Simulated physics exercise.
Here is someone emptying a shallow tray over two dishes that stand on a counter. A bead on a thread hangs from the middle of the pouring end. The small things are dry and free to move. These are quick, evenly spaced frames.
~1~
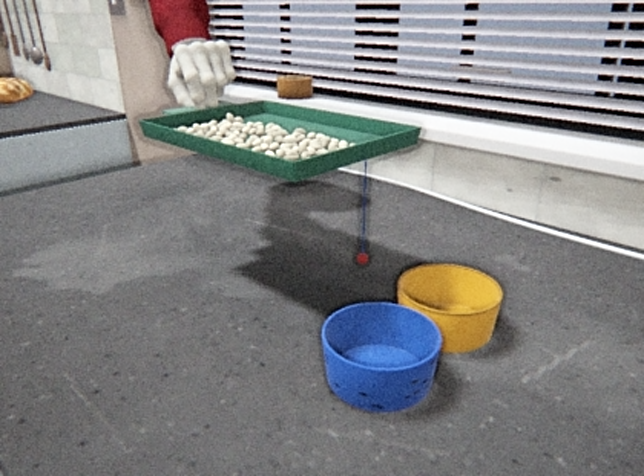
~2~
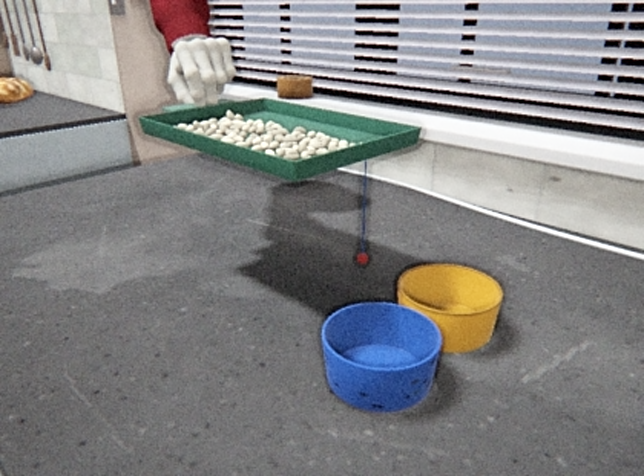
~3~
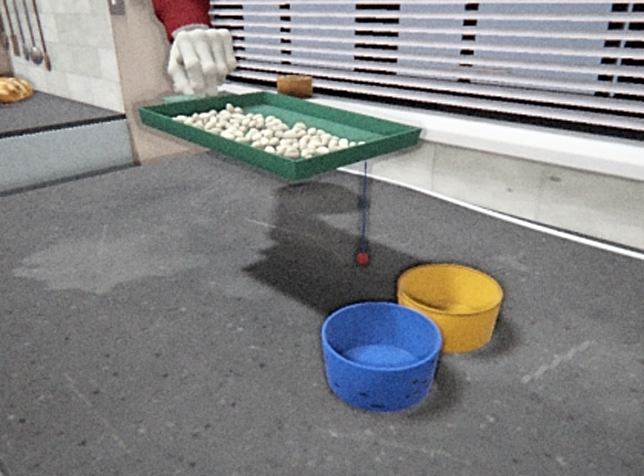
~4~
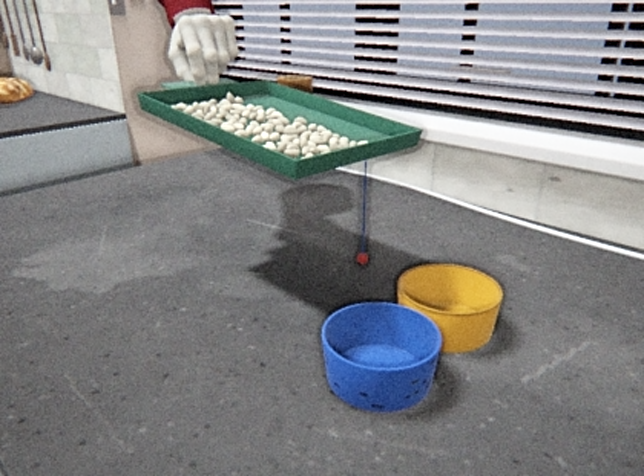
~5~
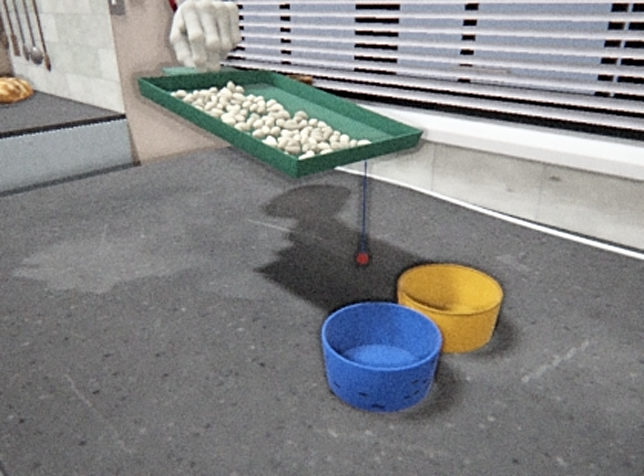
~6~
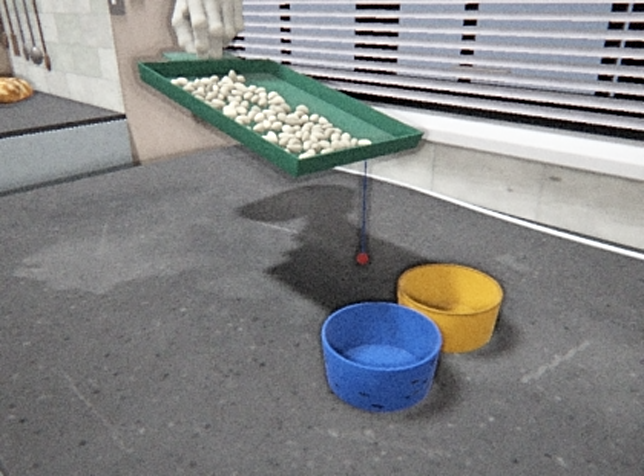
On a kitchen counter, a white-gloved hand slowly raising one end of a green tray of white beans above blue and yellow dishes.
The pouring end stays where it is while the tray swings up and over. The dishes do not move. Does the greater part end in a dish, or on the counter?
Together they catch more than half.
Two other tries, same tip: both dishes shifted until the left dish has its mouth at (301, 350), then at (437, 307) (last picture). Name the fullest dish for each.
In turn: The right dish; left.
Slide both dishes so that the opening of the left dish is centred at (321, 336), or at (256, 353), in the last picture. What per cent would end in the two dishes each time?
Near 40 % and 10 %.
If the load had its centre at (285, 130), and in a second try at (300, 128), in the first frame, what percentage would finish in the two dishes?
Roughly 60 per cent, and 50 per cent.
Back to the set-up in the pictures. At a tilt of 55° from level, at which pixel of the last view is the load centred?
Close to (352, 117).
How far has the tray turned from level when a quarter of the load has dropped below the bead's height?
Roughly 110°.
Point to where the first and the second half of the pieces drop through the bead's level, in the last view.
Around (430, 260) and then (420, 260).
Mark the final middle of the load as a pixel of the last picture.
At about (436, 318).
Just after the last frame, tray tipped steeply; almost all on the tray; just a few in the air.
A moment on, tray tipped right over; almost all on the tray; just a few in the right dish.
Further on, tray tipped past a quarter turn; roughly a quarter in the left dish; roughly half in the right dish; roughly a third outside both.
When it is over, tray tipped past a quarter turn; roughly a quarter in the left dish; roughly half in the right dish; roughly a third outside both.
